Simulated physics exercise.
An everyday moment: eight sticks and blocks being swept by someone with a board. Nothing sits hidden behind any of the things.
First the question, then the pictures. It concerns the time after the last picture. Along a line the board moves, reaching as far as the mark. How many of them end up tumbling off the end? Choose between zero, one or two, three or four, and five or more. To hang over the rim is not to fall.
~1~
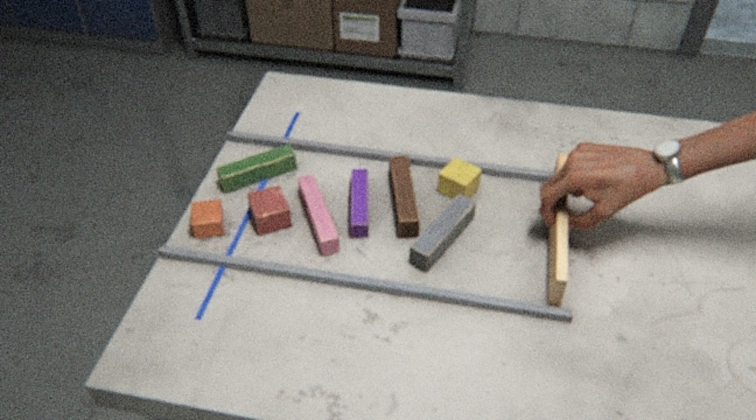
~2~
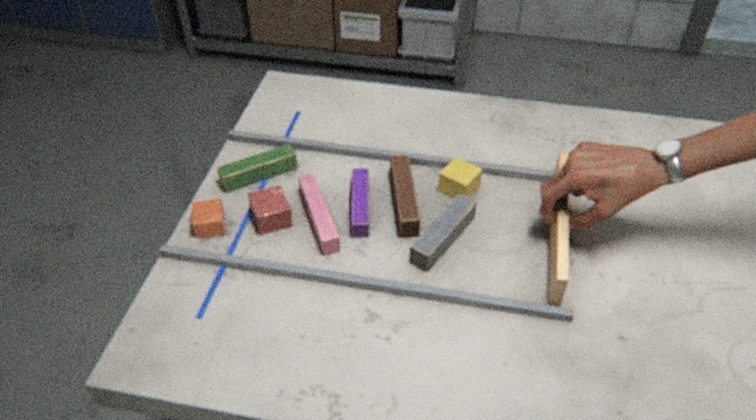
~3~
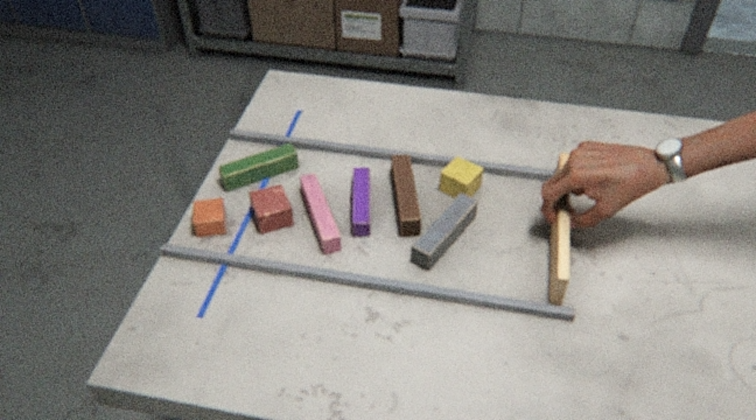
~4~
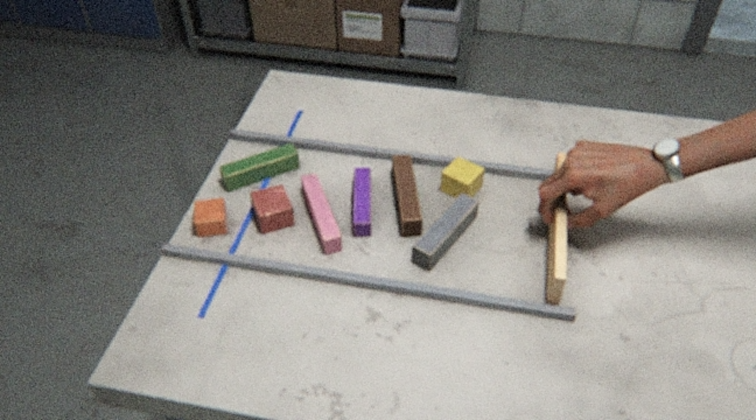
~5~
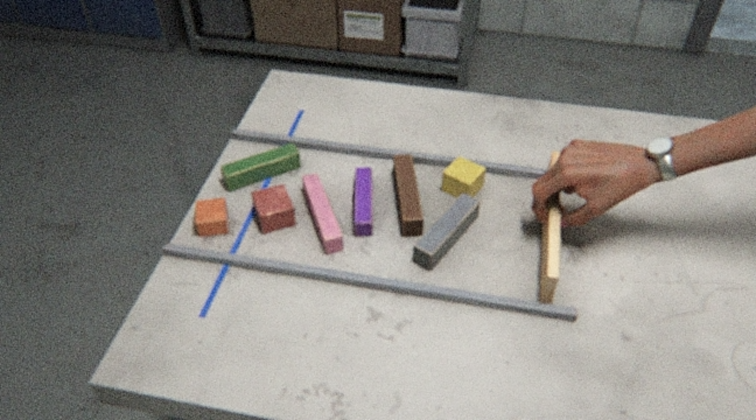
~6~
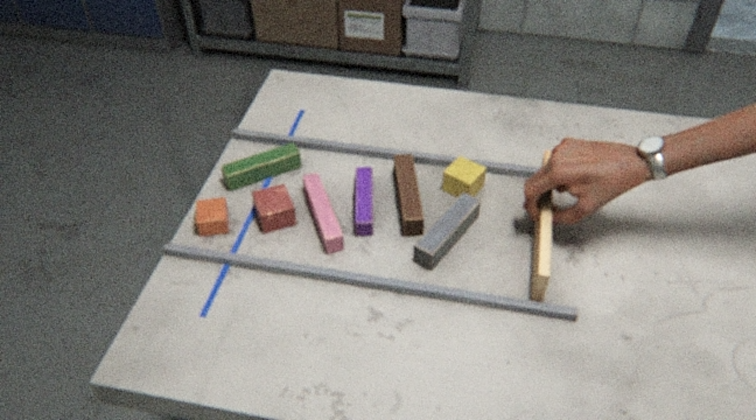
The count is three or four.
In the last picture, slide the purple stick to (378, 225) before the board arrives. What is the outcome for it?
Placed there, it does not drop.
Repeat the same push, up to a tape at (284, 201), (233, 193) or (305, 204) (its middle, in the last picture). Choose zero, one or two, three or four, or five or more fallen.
Run 1 - 1 or 2; run 2 - five or over; run 3 - one to two.
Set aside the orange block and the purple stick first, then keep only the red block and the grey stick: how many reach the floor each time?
The counts: 2 and 1.
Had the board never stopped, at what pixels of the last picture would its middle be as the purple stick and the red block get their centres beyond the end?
Approx. (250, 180) for the first, approx. (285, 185) for the second.
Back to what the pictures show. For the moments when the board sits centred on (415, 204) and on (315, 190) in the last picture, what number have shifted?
Tally: First 4; then 8.
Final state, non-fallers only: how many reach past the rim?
Count of overhanging things: 1.
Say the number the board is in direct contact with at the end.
2 in contact.
Soon after, none off yet; orange block at rest near (213, 216); green bar at rest near (262, 167); red block at rest near (274, 208).
Then, none off yet; orange block at rest near (210, 217); green bar at rest near (262, 167); red block moved about its own width near (244, 206).
At rest, the number that fall off is three or four; fallen, pink bar, red block, green bar and orange block.
